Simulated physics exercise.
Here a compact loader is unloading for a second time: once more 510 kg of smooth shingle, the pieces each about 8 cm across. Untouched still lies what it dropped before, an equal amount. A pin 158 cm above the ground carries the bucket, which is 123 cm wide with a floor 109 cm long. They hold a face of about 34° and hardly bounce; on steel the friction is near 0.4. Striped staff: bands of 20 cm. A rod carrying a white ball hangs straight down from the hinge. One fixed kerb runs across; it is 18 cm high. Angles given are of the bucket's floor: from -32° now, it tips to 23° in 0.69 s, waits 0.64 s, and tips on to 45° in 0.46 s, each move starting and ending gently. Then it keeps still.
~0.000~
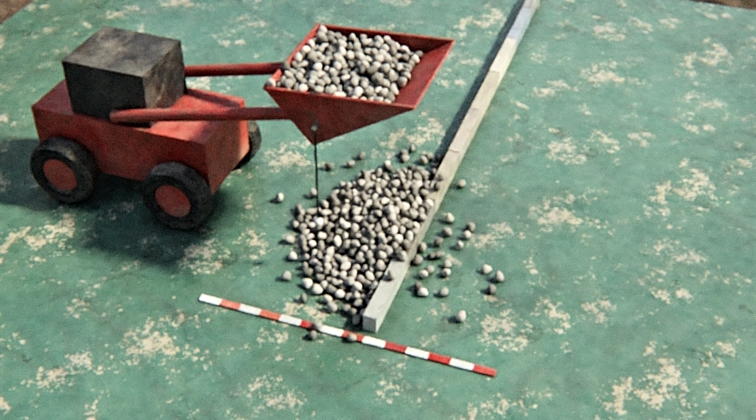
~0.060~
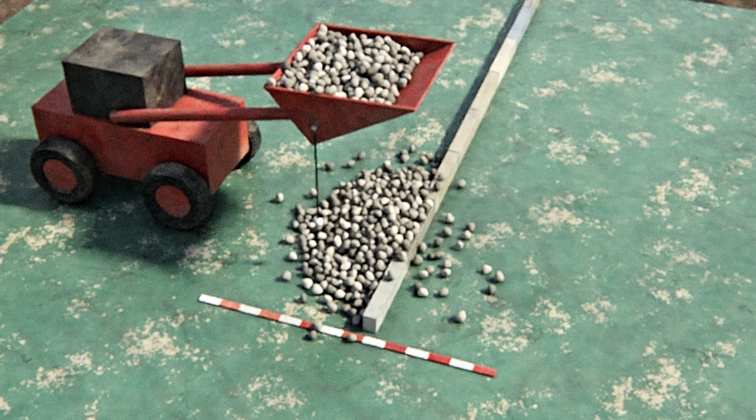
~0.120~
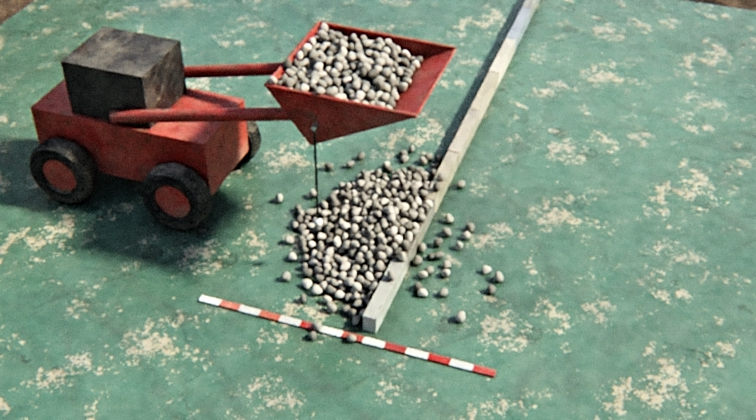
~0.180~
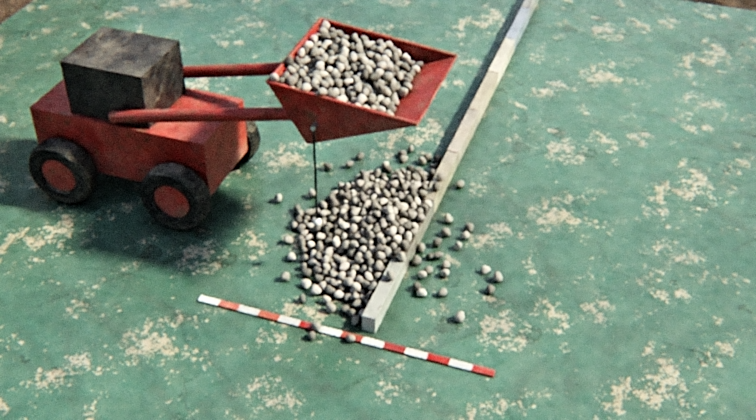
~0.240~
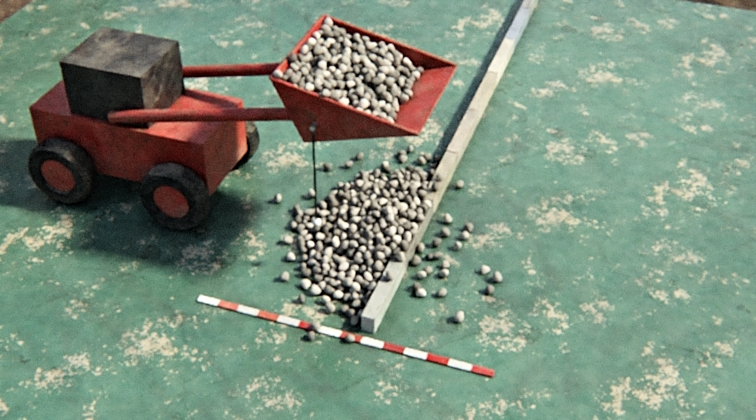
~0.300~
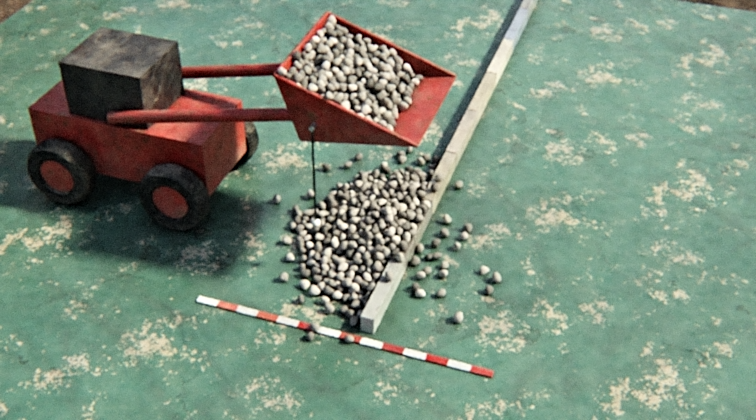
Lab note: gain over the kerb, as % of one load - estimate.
Gain: About 99 %.
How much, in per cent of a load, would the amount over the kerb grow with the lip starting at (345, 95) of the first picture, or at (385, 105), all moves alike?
45 % and 85 %.
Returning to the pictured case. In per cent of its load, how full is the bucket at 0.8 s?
That works out to about 100 %.
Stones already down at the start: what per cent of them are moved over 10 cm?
0 %.
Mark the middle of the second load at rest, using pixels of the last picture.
The middle lies near (476, 250) in the last picture.
After 0.5 s the floor is at 15°; in per cent of one load, 100 in the bucket, 96 on this side of the kerb, 4 over the kerb; the foremost stones are at (470, 269).
After 0.8 s the floor is at 23°; in per cent of one load, 98 in the bucket, 97 on this side of the kerb, 5 over the kerb; the foremost stones are at (470, 269).
After 2.2 s the floor is at 45°; in per cent of one load, 0 in the bucket, 98 on this side of the kerb, 102 over the kerb; the foremost stones are at (650, 279).
After 5.0 s the floor is at 45°; in per cent of one load, 0 in the bucket, 98 on this side of the kerb, 102 over the kerb; the foremost stones are at (676, 302). Net gain over the kerb, 99.
